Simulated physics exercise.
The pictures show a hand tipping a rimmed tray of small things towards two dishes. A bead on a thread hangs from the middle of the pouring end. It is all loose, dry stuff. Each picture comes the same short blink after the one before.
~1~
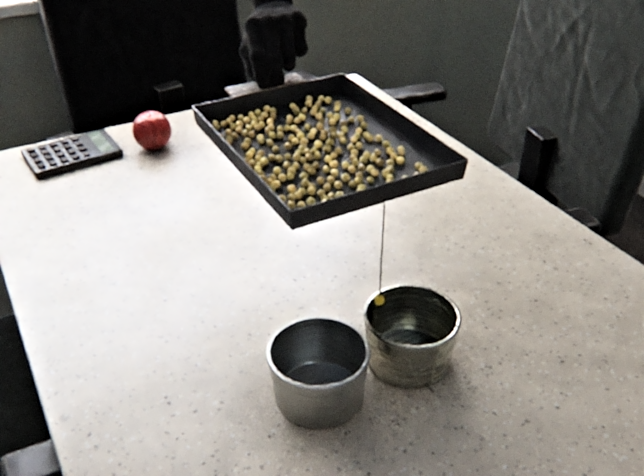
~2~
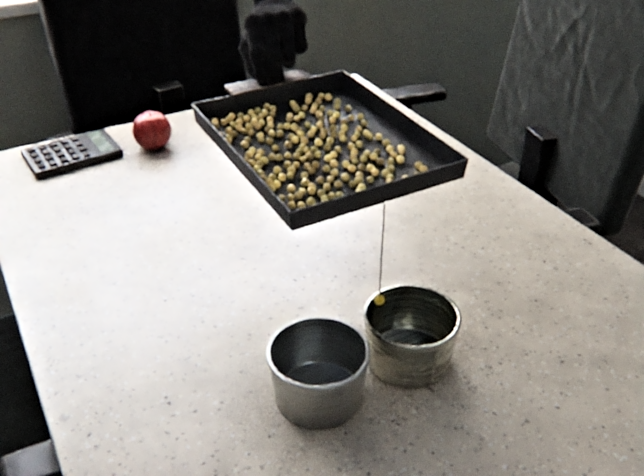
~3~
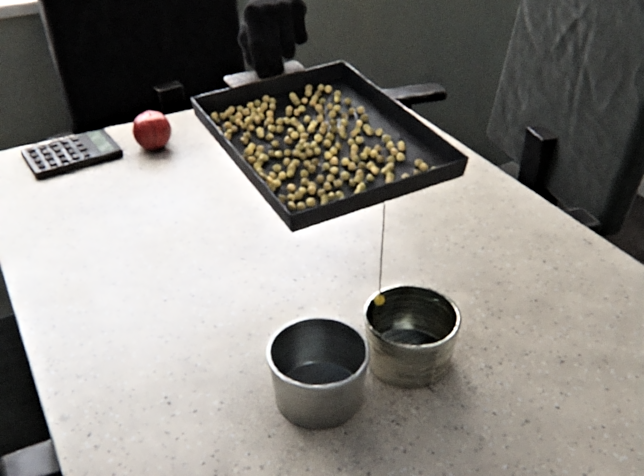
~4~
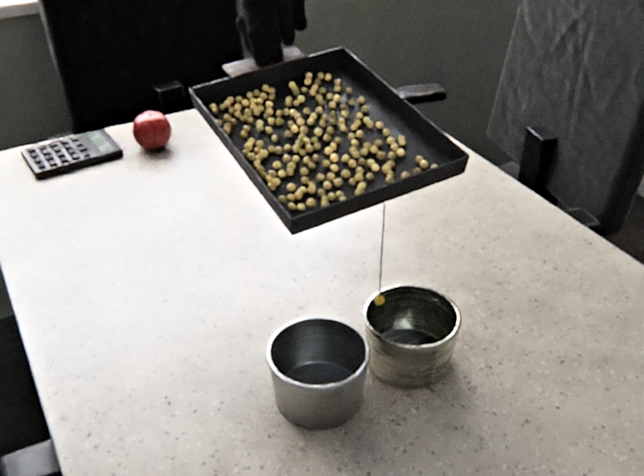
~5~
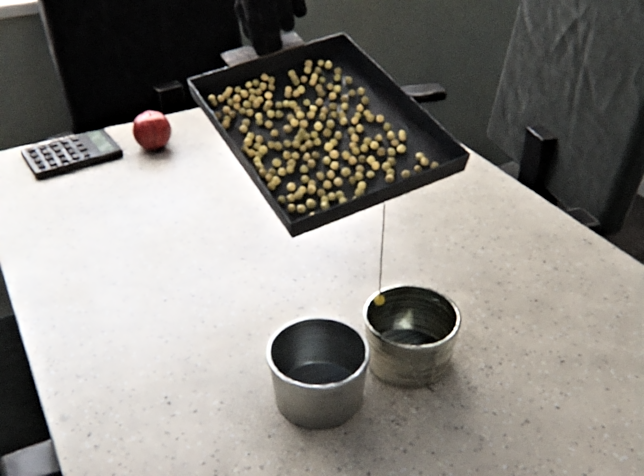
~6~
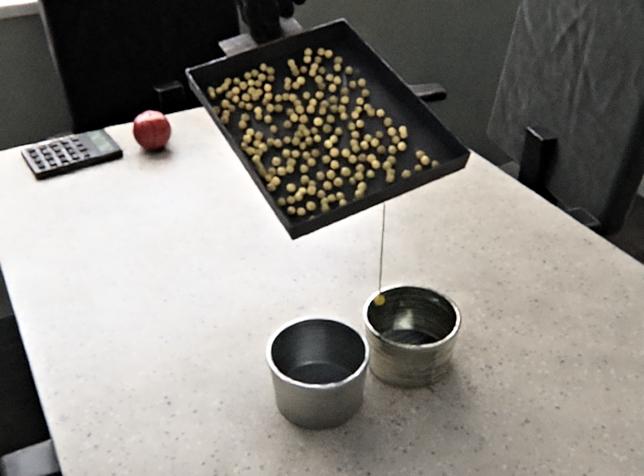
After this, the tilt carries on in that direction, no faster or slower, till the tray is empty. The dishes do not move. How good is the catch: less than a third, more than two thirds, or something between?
Together they catch over two thirds.
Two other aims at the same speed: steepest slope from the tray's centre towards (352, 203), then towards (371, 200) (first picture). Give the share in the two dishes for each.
Near 70 % and 50 %.
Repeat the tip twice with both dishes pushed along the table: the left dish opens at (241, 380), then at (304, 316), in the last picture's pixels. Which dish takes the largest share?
One: The right dish. Two: The left one.
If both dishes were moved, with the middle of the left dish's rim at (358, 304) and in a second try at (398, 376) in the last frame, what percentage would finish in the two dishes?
In turn 0 and 10 in a hundred.
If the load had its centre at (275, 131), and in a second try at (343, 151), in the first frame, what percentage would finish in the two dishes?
Roughly 100 per cent, and 90 per cent.
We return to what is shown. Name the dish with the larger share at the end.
That is the dish on the left.
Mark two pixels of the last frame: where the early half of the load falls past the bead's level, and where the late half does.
Early half (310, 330), late half (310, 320).
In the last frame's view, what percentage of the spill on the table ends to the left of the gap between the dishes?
Close to 80 per cent.
Just after the last frame, tray tipped steeply; almost all on the tray; just a few in the air.
A moment on, tray tipped right over; almost all on the tray; about a tenth in the left dish; just a few outside both.
Further on, tray tipped past a quarter turn; the larger part in the left dish; just a few in the right dish; about a tenth outside both.
When it is over, tray tipped past a quarter turn; the larger part in the left dish; just a few in the right dish; about a tenth outside both.
